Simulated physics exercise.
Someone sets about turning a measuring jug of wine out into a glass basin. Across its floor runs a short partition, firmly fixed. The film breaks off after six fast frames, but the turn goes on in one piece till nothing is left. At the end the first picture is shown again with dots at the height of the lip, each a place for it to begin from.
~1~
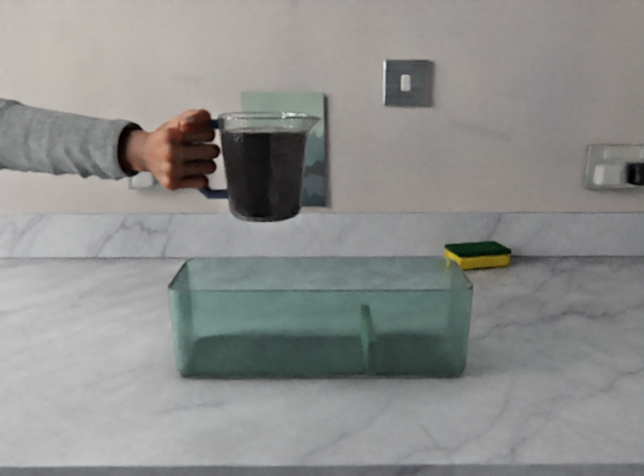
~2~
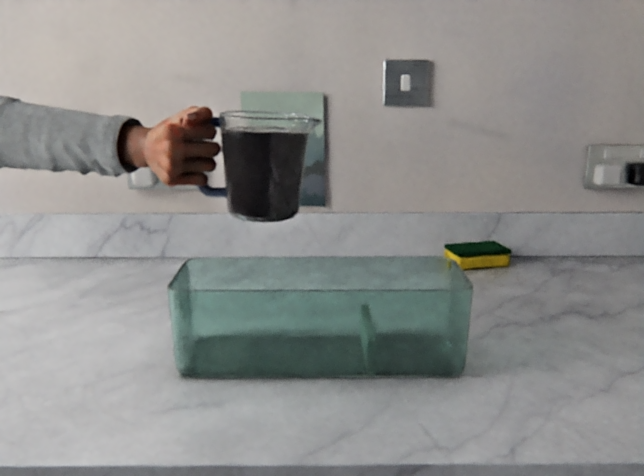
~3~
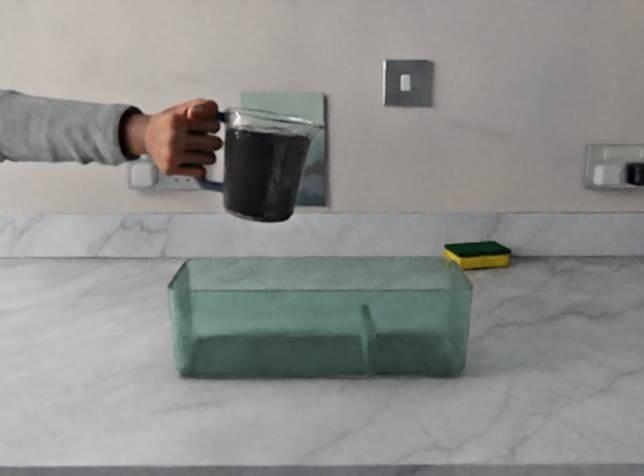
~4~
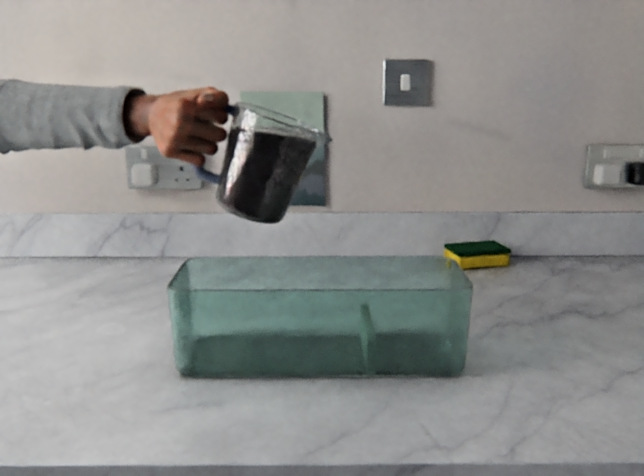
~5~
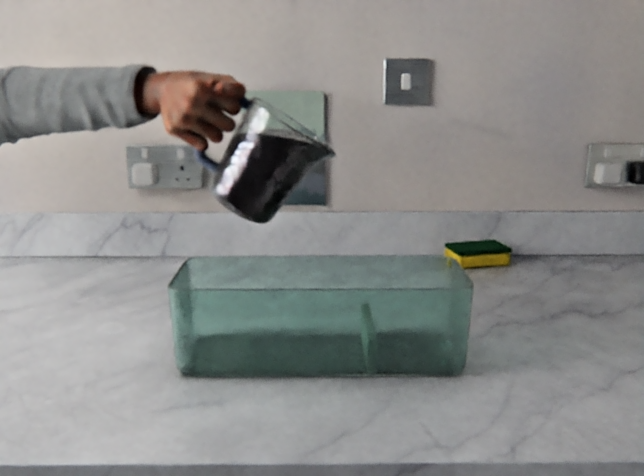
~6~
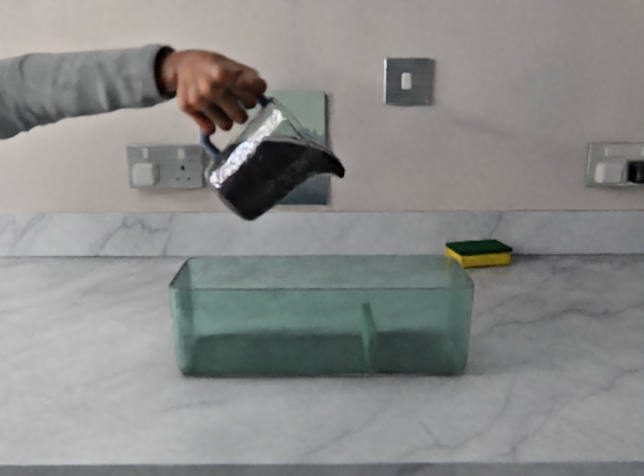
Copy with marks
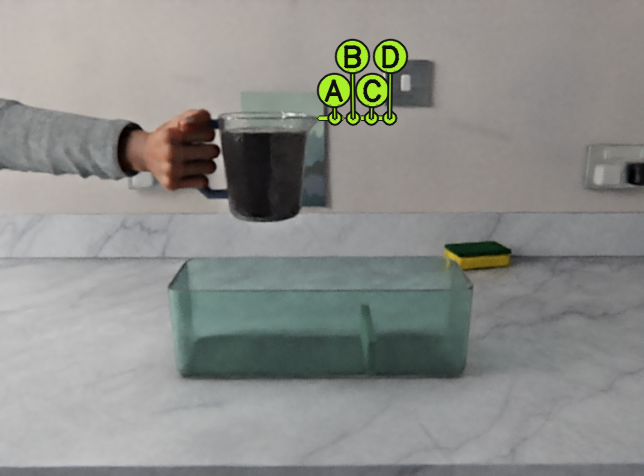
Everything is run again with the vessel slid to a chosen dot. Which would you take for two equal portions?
A beats the others.
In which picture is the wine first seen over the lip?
In picture 6.
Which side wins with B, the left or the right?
The right side.
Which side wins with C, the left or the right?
The right one.
On the marked copy, A at (334, 118); B at (353, 118); C at (371, 118); D at (389, 118).
If A is chosen, about 54 % ends left of the wall and 41 % right of it; 5 % is lost outside.
If B is chosen, about 27 % ends left of the wall and 68 % right of it; 6 % is lost outside.
If C is chosen, about 17 % ends left of the wall and 78 % right of it; 6 % is lost outside.
If D is chosen, about 21 % ends left of the wall and 76 % right of it; 3 % is lost outside.
